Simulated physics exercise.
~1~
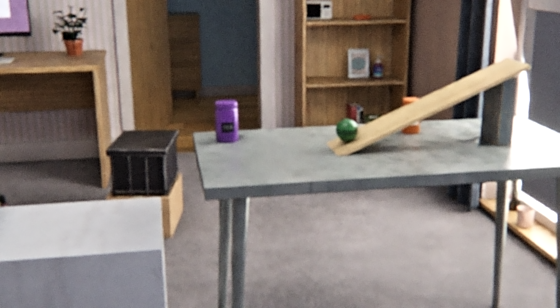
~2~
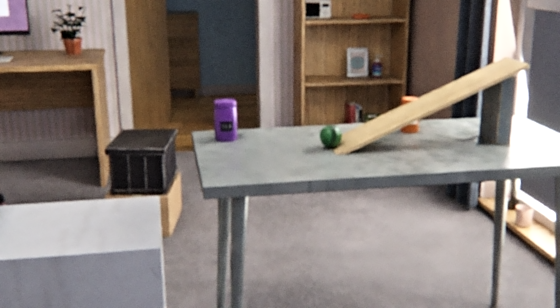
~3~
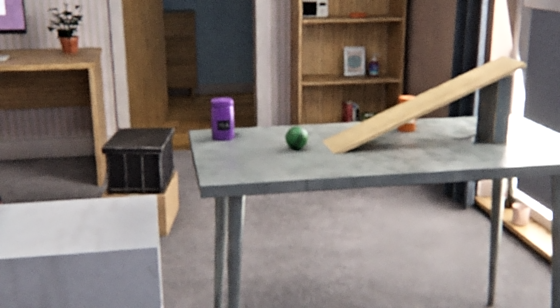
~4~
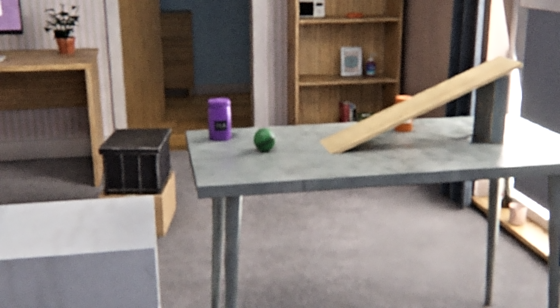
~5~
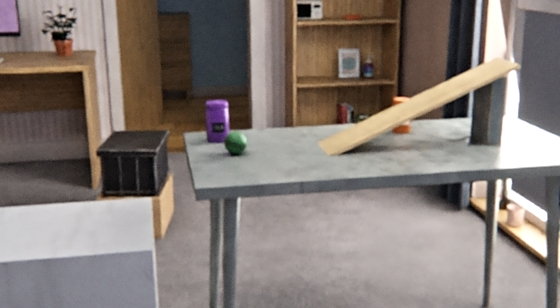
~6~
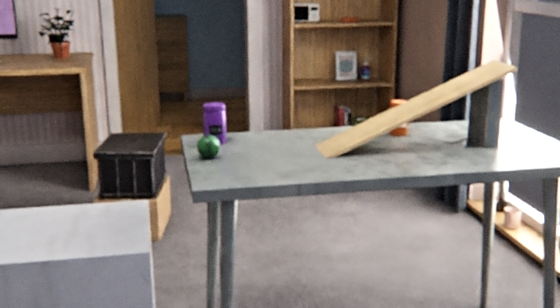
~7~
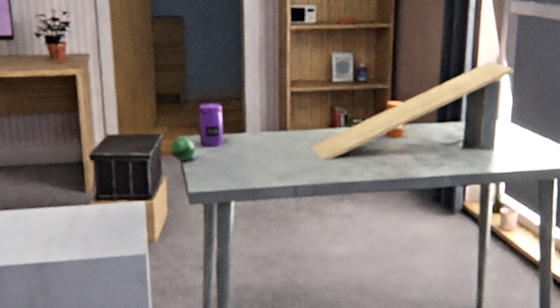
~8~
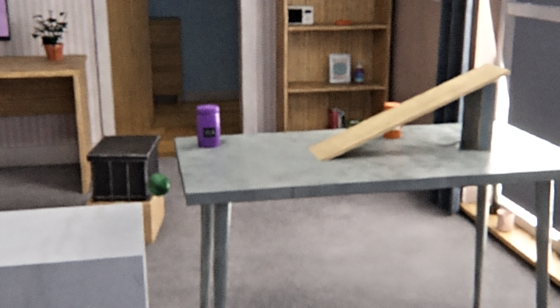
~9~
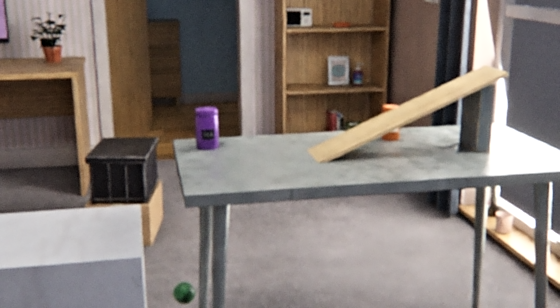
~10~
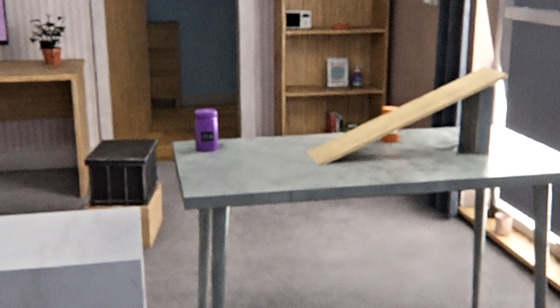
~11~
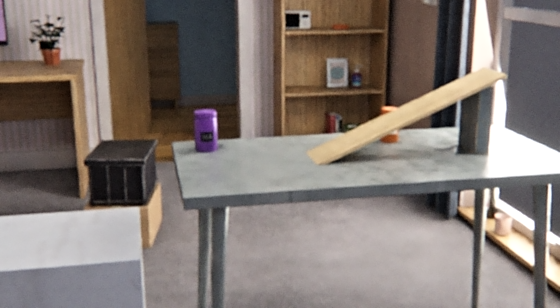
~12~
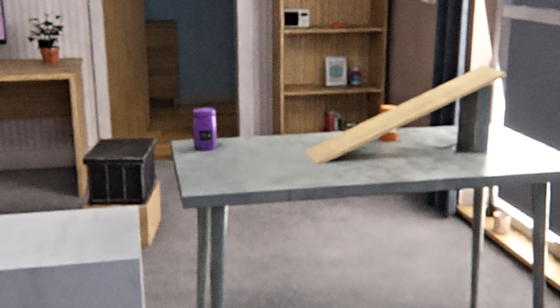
A green ball rolls off the foot of a wooden ramp and left across a grey table, passing in front of a purple jar, then drops over the left edge beside a black box and falls down the gap out of view, while the jar stays standing.
